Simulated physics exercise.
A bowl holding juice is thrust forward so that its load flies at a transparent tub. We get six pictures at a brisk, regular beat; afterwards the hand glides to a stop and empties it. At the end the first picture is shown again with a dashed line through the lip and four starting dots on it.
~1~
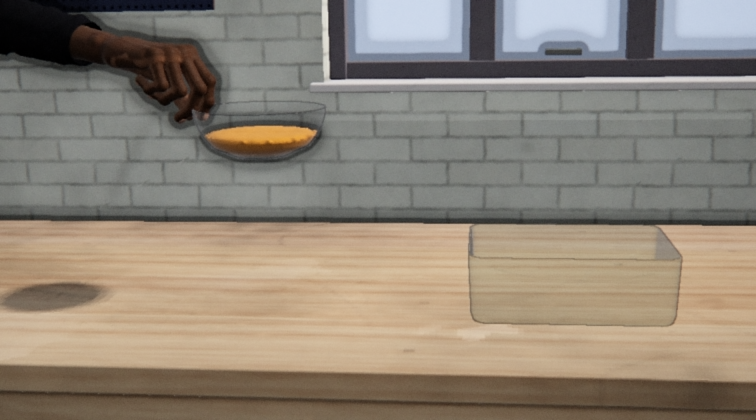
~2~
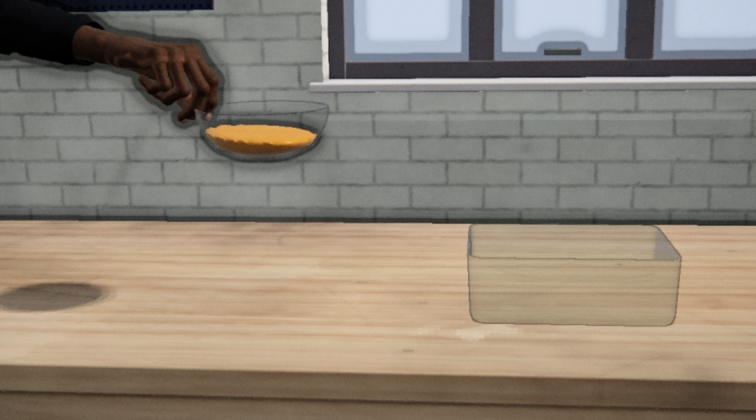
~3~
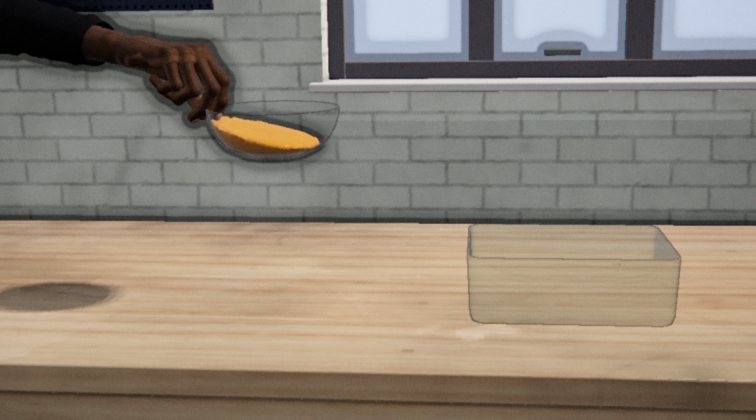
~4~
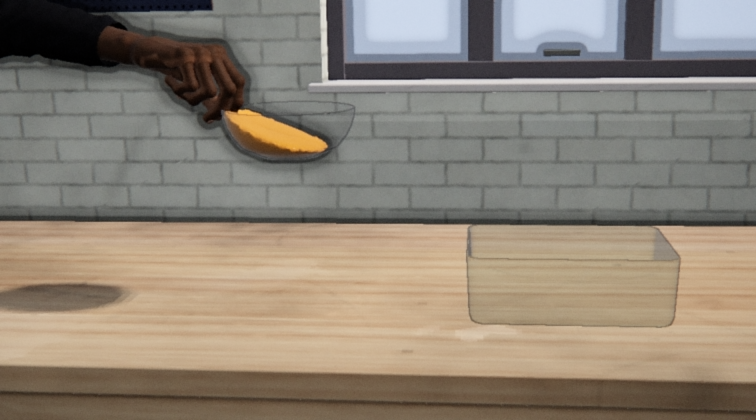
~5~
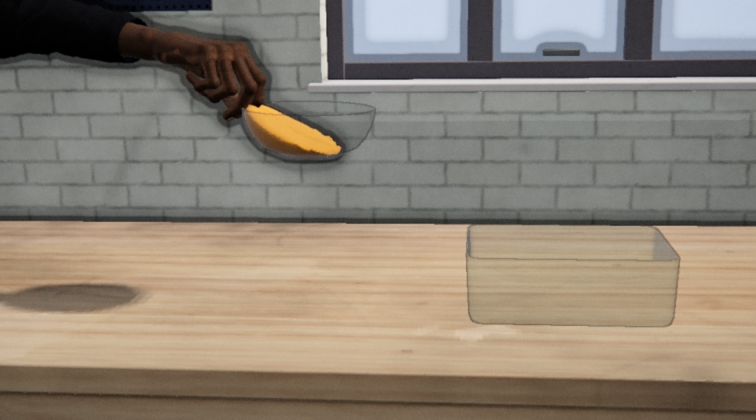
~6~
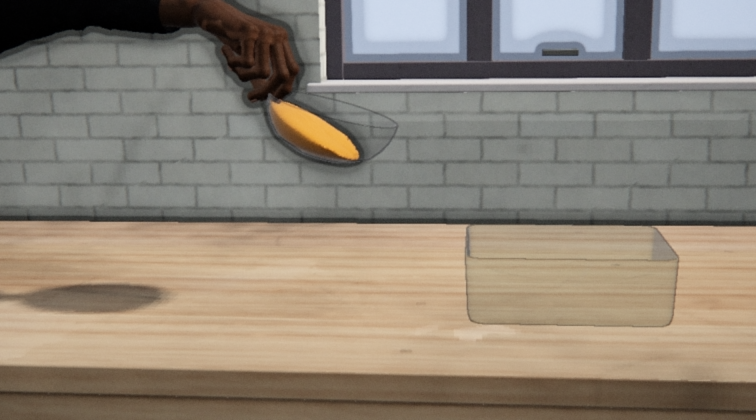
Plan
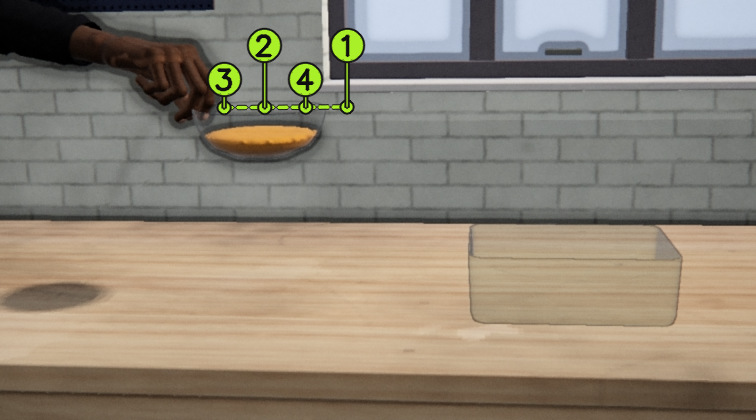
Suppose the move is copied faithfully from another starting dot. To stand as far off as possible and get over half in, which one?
1.
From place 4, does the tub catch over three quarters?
No.
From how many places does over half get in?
One.
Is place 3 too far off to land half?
Yes, that goes wrong.
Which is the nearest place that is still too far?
Here it is place 4.
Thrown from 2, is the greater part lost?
Yes, it does.
On the marked copy, 1 at (347, 107); 2 at (264, 107); 3 at (224, 107); 4 at (305, 107).
If 1 is chosen, about 66 % lands in the tub, 22 % falls short and 12 % goes beside or beyond.
If 2 is chosen, about 2 % lands in the tub, 96 % falls short.
If 3 is chosen, about 0 % lands in the tub, 99 % falls short.
If 4 is chosen, about 30 % lands in the tub, 66 % falls short and 4 % goes beside or beyond.
